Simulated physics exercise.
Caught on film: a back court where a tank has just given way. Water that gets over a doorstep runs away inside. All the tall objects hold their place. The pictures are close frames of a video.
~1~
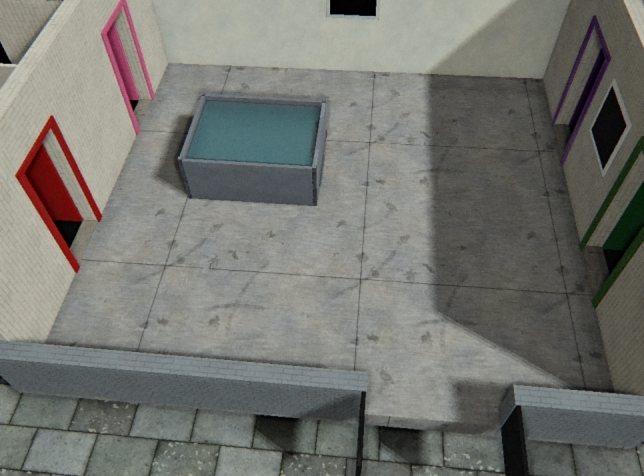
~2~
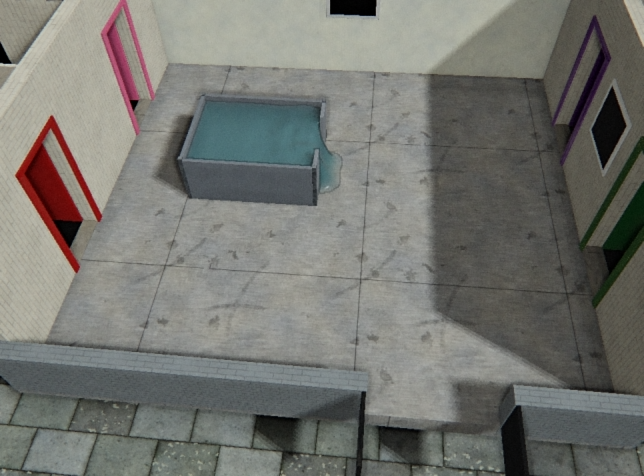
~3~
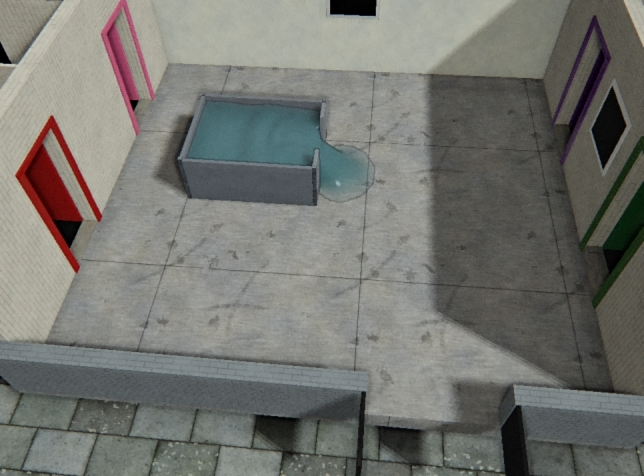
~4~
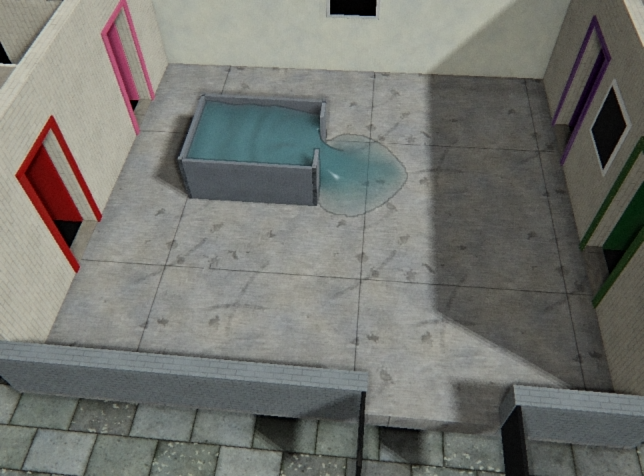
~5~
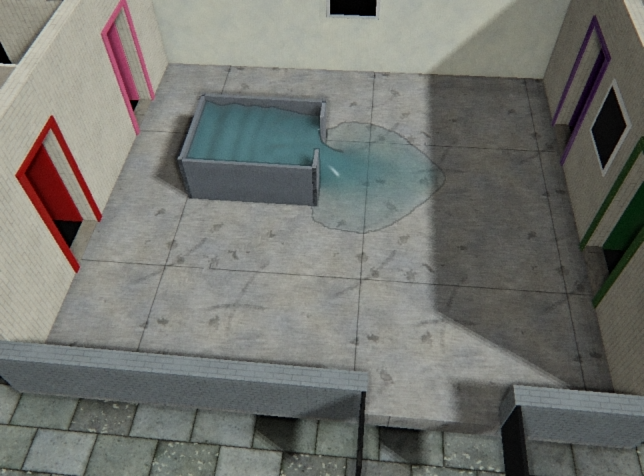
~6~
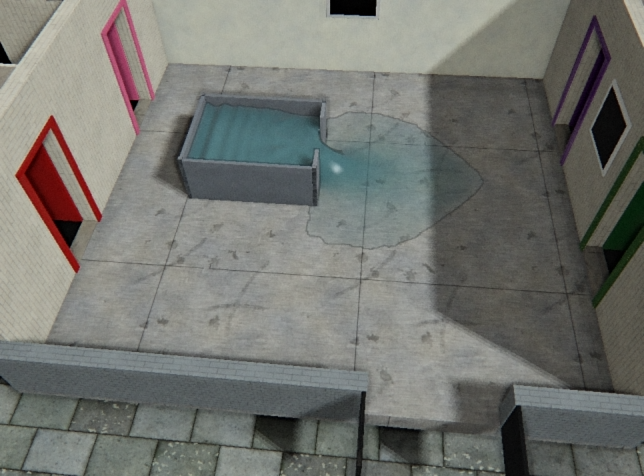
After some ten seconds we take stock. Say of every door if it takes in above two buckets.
The green door stays under that; the red door stays under that; the pink door stays under that; the purple door takes more than that.
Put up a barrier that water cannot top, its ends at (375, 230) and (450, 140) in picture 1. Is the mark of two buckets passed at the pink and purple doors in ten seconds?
Then: Pink lets more in; purple lets less in.
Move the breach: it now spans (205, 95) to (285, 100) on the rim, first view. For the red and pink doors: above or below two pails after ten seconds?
My reading: The red door holds, the pink door is over.
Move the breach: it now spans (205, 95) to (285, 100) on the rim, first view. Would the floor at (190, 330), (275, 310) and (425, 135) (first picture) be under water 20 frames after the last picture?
In that order: Dry, clear, awash.
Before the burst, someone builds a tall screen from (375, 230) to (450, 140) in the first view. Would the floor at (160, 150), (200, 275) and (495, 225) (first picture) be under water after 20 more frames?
In turn: Free of water, flooded, clear.
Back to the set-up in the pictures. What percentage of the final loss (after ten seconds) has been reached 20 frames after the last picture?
About 30 per cent.
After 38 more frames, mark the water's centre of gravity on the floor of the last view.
Close to (404, 188).
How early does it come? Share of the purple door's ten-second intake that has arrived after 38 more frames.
About 100 per cent.
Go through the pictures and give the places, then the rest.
The first frame shows the water tank at (256, 133) is whole and still.
In the second frame, water pours out at (318, 160) and has run to (328, 189).
In the third frame, water pours out at (318, 160) and has run to (367, 183).
In the fourth frame, the front is at (402, 178), out from the gap at (318, 161).
In the fifth frame, water pours out at (318, 160) and has run to (438, 182).
In the sixth frame, the front is at (477, 179), out from the gap at (318, 160).
A moment on, water covers 30 % of the floor; the green door not reached, the red door not reached, the pink door not reached, the purple door wet at the sill, nothing in.
Next, water covers 40 % of the floor; the green door wet at the sill, nothing in, the red door not reached, the pink door not reached, the purple door over two buckets in.
Then, water covers 40 % of the floor; the green door under two buckets in, the red door not reached, the pink door not reached, the purple door over two buckets in.
Later, water covers 55 % of the floor; the green door under two buckets in, the red door not reached, the pink door not reached, the purple door far over two buckets in.
In the end, water covers 90 % of the floor; the green door under two buckets in, the red door wet at the sill, nothing in, the pink door under two buckets in, the purple door far over two buckets in.
